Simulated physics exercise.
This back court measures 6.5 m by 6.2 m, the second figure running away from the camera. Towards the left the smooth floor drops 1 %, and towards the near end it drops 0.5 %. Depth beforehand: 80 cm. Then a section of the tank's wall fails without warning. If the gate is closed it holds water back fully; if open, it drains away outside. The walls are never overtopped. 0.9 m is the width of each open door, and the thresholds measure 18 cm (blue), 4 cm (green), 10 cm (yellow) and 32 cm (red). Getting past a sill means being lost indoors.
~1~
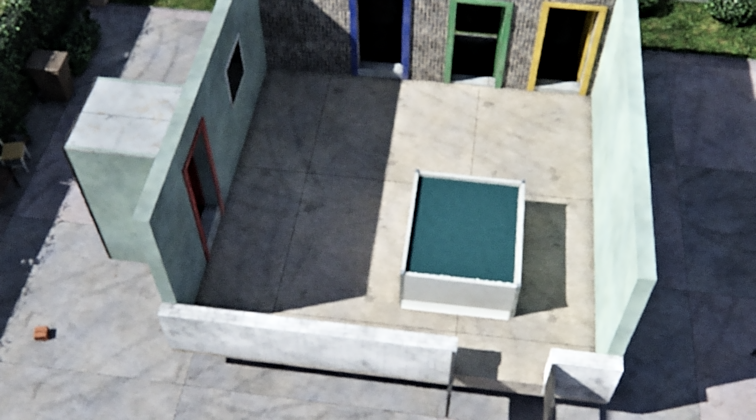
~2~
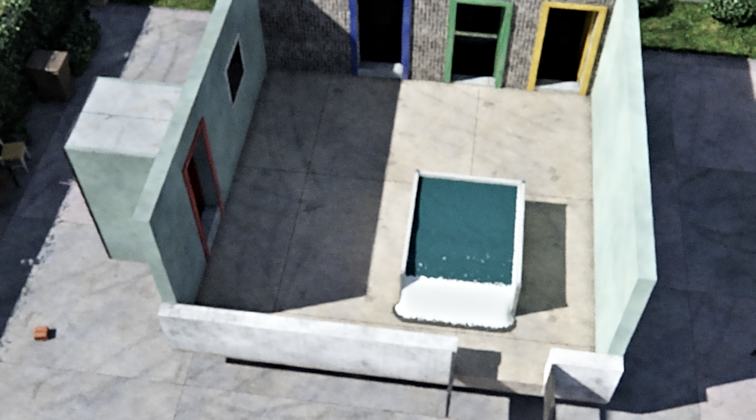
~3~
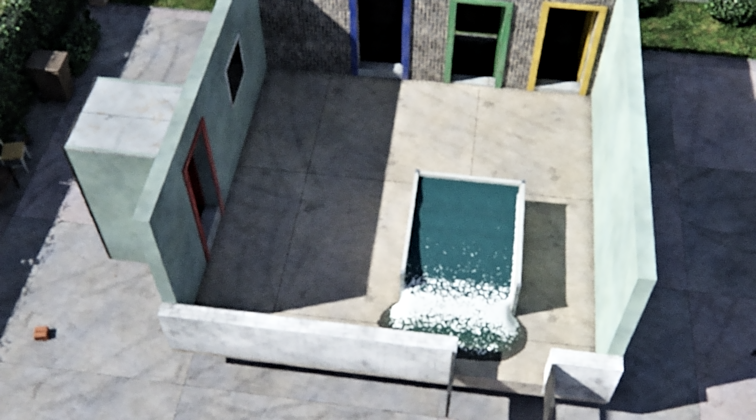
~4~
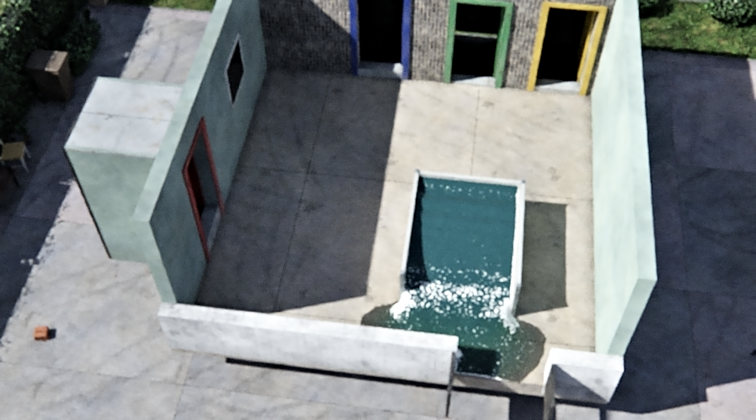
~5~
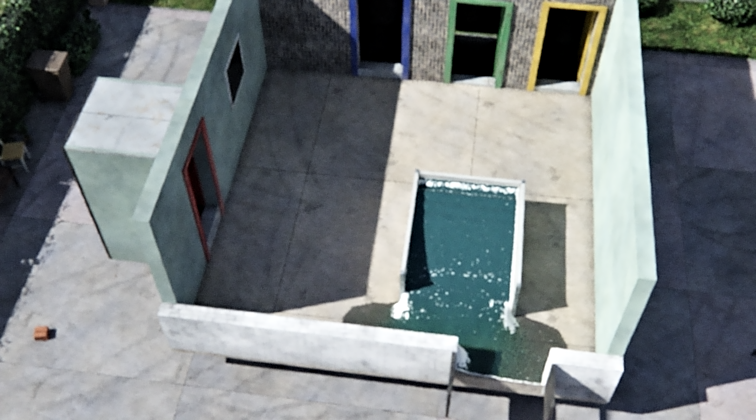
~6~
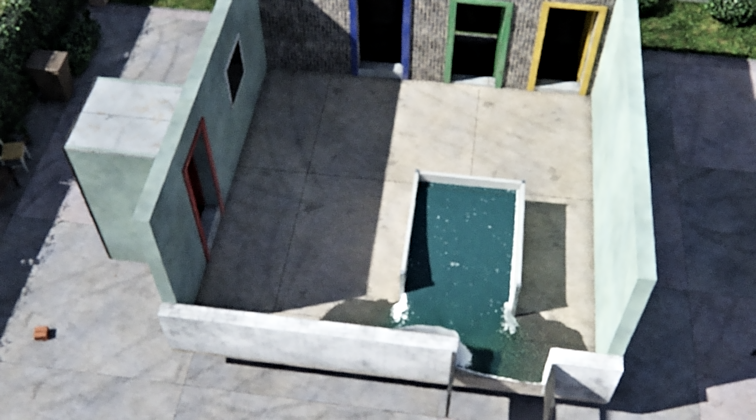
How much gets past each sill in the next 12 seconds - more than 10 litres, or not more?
Outcome: Blue door: Short of the set amount; green door: Short of the set amount; yellow door: Short of the set amount; red door: Short of the set amount.
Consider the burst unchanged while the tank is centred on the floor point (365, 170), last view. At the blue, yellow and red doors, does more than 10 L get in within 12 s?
Lab note: Vs limit, blue door limit held; yellow door limit held; red door limit held.
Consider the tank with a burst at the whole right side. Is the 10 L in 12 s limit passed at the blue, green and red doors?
Against that limit: Blue not over, green over, red below.
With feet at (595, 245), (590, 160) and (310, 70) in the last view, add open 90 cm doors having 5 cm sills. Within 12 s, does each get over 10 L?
Door 1: Lower; door 2: Lower; door 3: Higher.
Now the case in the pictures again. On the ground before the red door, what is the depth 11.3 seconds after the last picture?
Looks like about 4.5 cm at that spot.
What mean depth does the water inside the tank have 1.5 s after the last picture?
The mean depth is around 23 cm.
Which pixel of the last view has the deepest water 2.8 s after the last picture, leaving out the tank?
Near (198, 331).
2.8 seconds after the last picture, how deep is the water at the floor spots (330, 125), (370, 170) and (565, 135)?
Roughly 0, 0, 0 cm.
Then, 0.7 s after the last picture water covers 20 % of the floor and is deepest (54 cm) near (431, 358); blue door not reached, green door not reached, yellow door not reached, red door not reached.
Then, 1.5 s after the last picture water covers 30 % of the floor and is deepest (36 cm) near (432, 347); blue door not reached, green door not reached, yellow door not reached, red door 18 cm at the sill, 0 L in.
Then, 2.8 s after the last picture water covers 40 % of the floor and is deepest (24 cm) near (198, 331); blue door not reached, green door not reached, yellow door not reached, red door 17 cm at the sill, 0 L in.
Then, 6.3 s after the last picture water covers 85 % of the floor and is deepest (11 cm) near (258, 101); blue door 7 cm at the sill, 0 L in, green door 3 cm at the sill, 0 L in, yellow door 4 cm at the sill, 0 L in, red door 7 cm at the sill, 0 L in.
Then, 11.3 s after the last picture water covers 95 % of the floor and is deepest (7 cm) near (234, 177); blue door 3 cm at the sill, 0 L in, green door 3 cm at the sill, 2 L in, yellow door 4 cm at the sill, 0 L in, red door 5 cm at the sill, 0 L in.
